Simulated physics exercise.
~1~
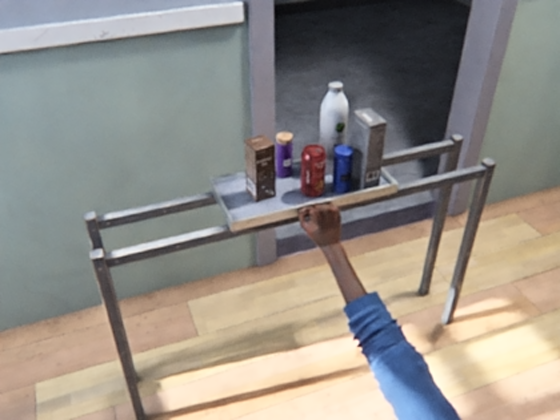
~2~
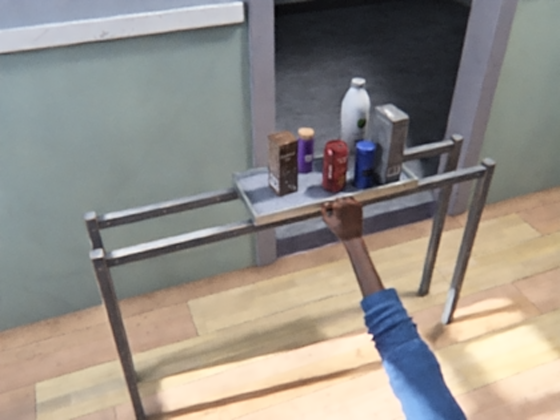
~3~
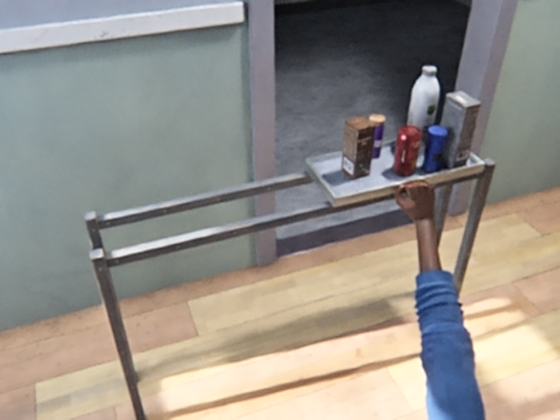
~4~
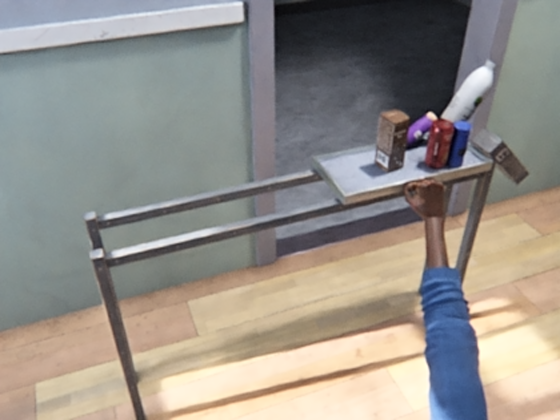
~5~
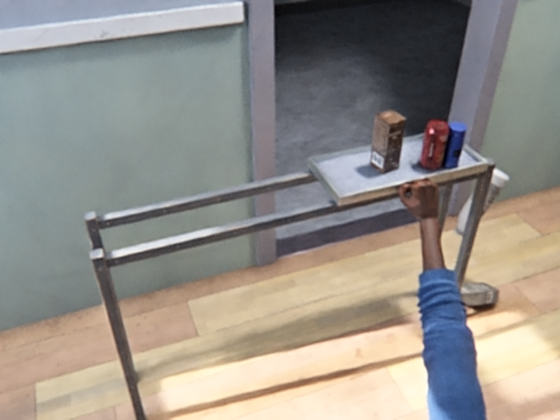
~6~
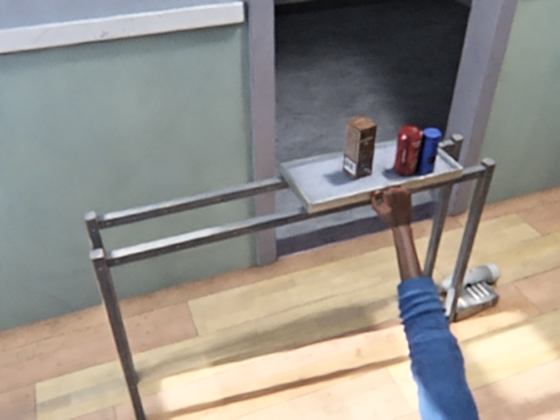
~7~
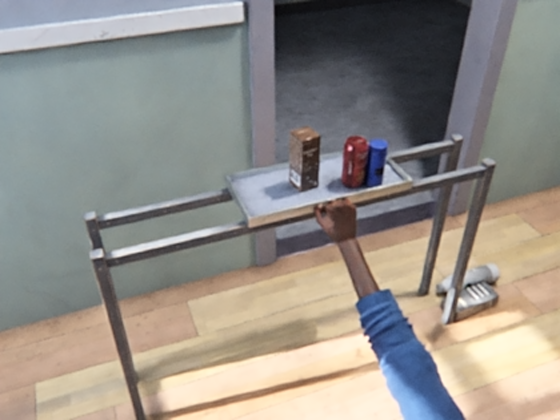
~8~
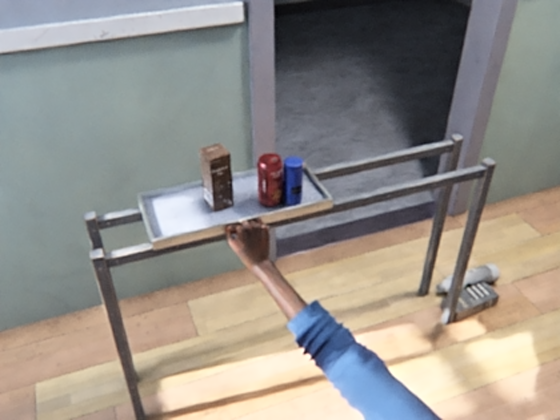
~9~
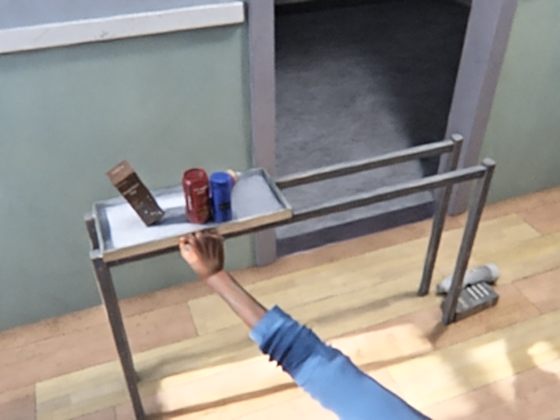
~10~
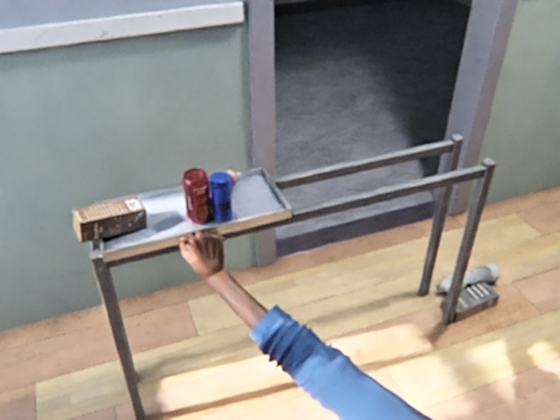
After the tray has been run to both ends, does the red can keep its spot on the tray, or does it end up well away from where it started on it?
The red can keeps its spot on the tray, still standing beside the blue container.
